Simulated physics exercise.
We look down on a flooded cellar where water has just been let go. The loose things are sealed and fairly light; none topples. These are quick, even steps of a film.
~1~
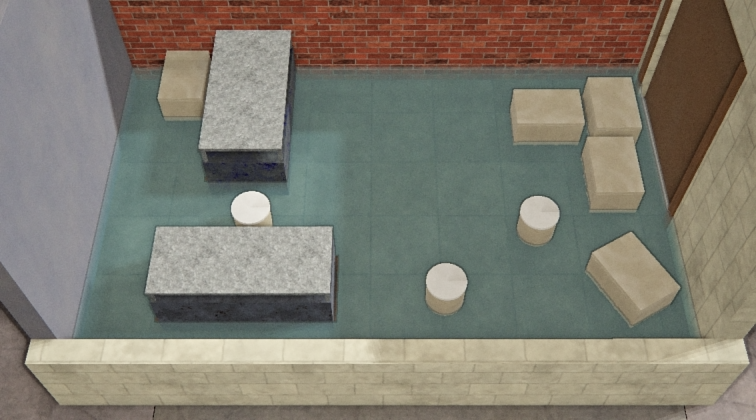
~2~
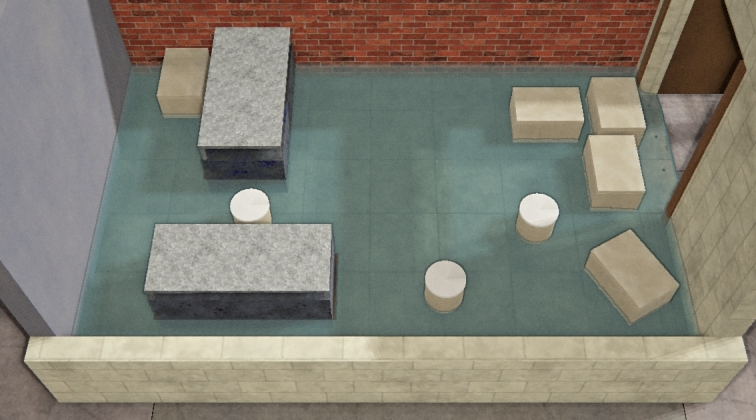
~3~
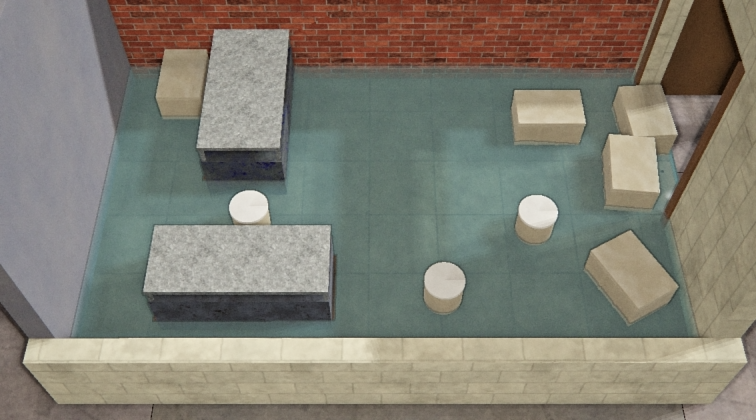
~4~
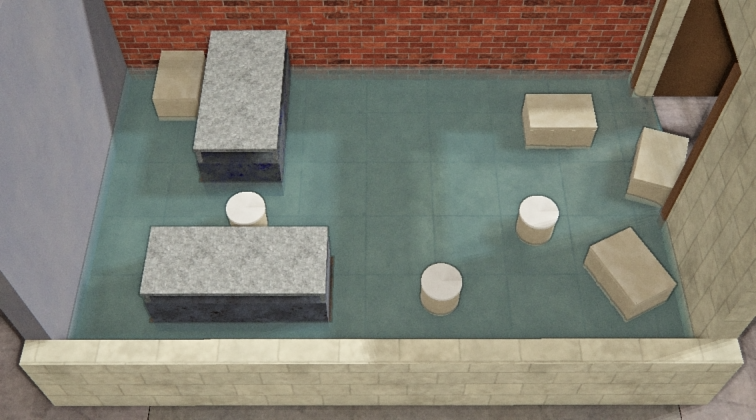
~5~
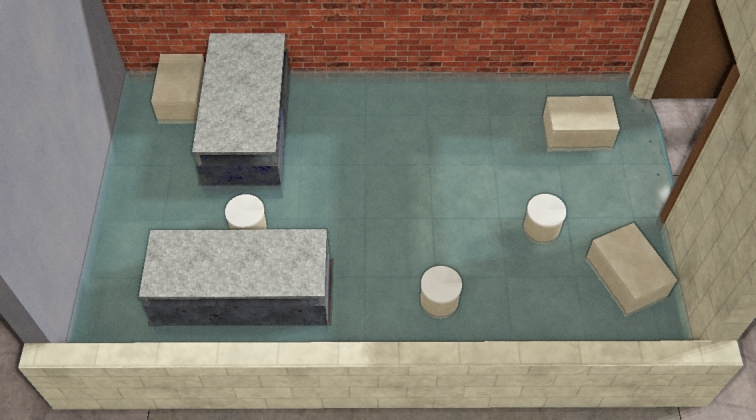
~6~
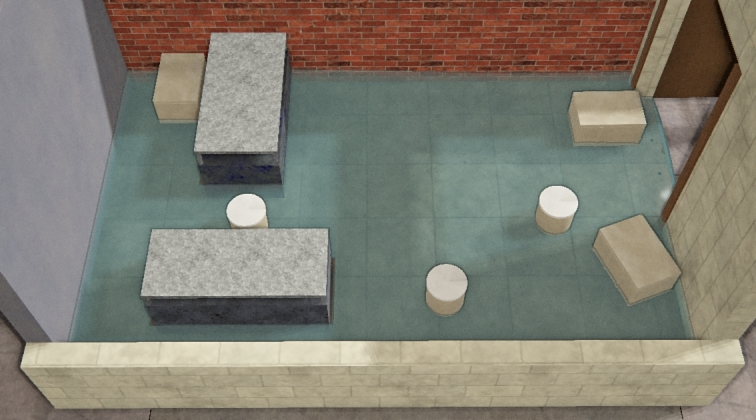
In a flooded cellar with a brick wall, a brown door at the right opens, and two pale crates beside it drift out through the gap, followed by a third crate sliding right and a white-topped pail shifting slightly.
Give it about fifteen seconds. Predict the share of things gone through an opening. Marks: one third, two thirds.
It is two thirds or more.
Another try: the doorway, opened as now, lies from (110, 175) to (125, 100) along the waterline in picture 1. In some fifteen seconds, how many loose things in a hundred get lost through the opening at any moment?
About 10 per cent.
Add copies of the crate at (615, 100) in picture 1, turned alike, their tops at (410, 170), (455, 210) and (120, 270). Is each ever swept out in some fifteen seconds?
As listed: Yes, gone, inside.
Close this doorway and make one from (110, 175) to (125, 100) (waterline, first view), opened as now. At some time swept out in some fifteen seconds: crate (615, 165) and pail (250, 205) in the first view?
As listed: Left behind, washed out.
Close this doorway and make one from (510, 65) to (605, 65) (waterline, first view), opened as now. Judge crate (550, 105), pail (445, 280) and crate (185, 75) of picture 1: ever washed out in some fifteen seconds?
As listed: Through, no, stays.
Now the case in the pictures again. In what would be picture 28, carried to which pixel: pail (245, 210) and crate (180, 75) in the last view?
Close to (513, 125) and (180, 114).
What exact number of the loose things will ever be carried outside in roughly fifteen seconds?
I count 6.
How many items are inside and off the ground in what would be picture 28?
That makes 2.
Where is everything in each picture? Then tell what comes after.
In the first frame, a crate at (549, 106) floats; a pail at (540, 212), afloat; 0 of 8 have shifted.
In the second frame, a crate at (548, 104) floats; a pail at (539, 210), afloat; 0 of 8 have shifted.
In the third frame, a crate at (550, 106) floats; a pail at (538, 211) floats; 2 of 8 have shifted.
In the fourth frame, a crate at (561, 110) floats, close to its start; a pail at (539, 212), afloat, close to its start; 4 of 8 have shifted.
In the fifth frame, a crate at (583, 113) floats, a stride from its start; a pail at (547, 210) floats, close to its start; 5 of 8 have shifted.
In the sixth frame, a crate at (610, 108), afloat, a stride from its start; a pail at (559, 201), afloat, close to its start; 5 of 8 have shifted.
A moment on, 3 of 8 are out; 5 afloat.
Next, 5 of 8 are out; 3 afloat.
Later, 6 of 8 are out; 2 afloat.
In the end, 6 of 8 are out; 2 afloat.
